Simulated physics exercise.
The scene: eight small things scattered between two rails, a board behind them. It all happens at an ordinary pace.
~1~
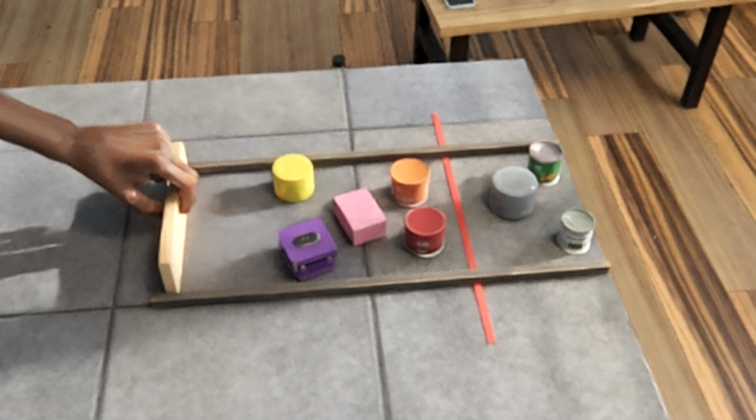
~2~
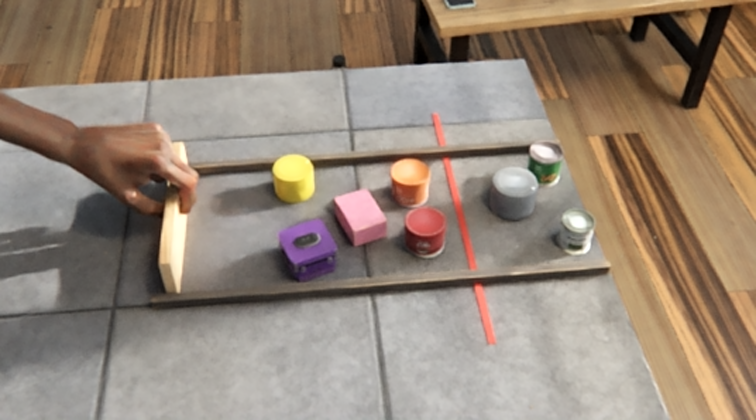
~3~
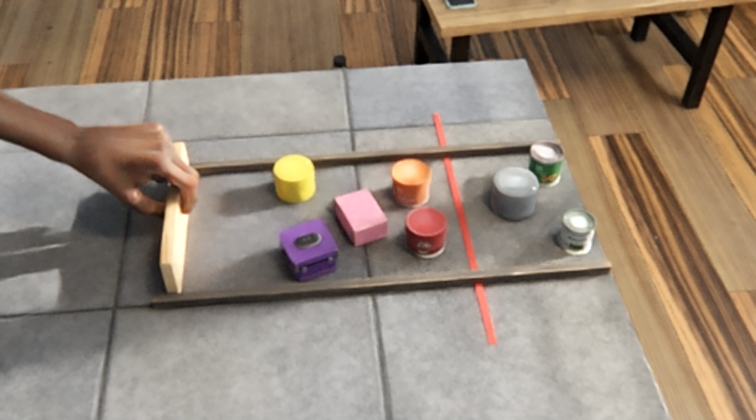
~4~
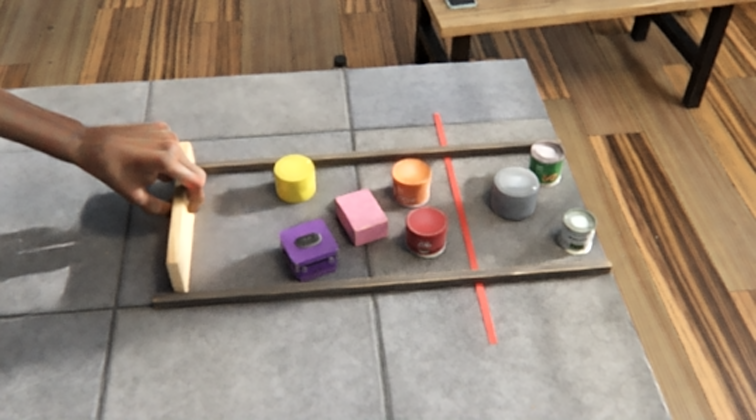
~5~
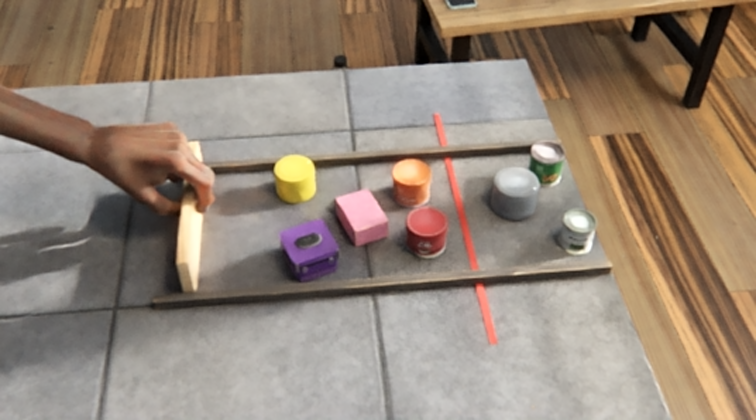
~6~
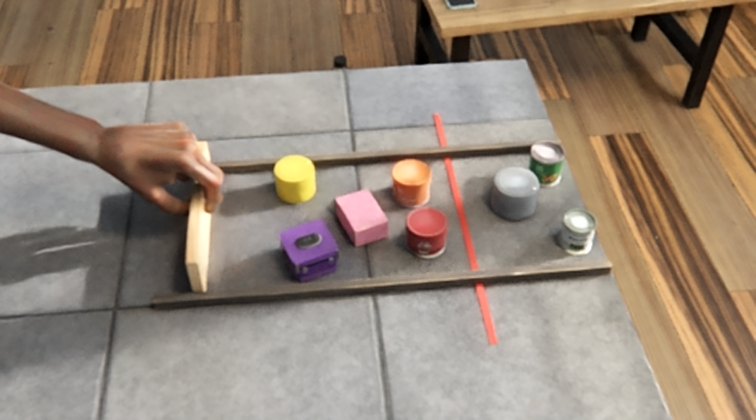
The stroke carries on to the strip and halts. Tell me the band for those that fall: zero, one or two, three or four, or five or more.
Here the number that fall off is zero.
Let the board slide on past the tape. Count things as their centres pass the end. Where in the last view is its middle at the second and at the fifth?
Near (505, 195) and (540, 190).
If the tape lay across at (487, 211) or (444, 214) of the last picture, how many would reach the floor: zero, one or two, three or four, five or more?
For each place: None; no fall at all.
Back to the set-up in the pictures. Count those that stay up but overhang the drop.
The number is 0.
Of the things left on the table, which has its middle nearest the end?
That is the white tin.
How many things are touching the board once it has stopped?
It touches 3.
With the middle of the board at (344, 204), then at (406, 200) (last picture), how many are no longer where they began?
First 3, then 5.
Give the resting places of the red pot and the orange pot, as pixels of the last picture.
First (533, 225), then (504, 178).
Soon after, none off yet; white tin at rest near (577, 232); green pot at rest near (546, 164); grey lid at rest near (515, 194).
At rest, the number that fall off is zero.
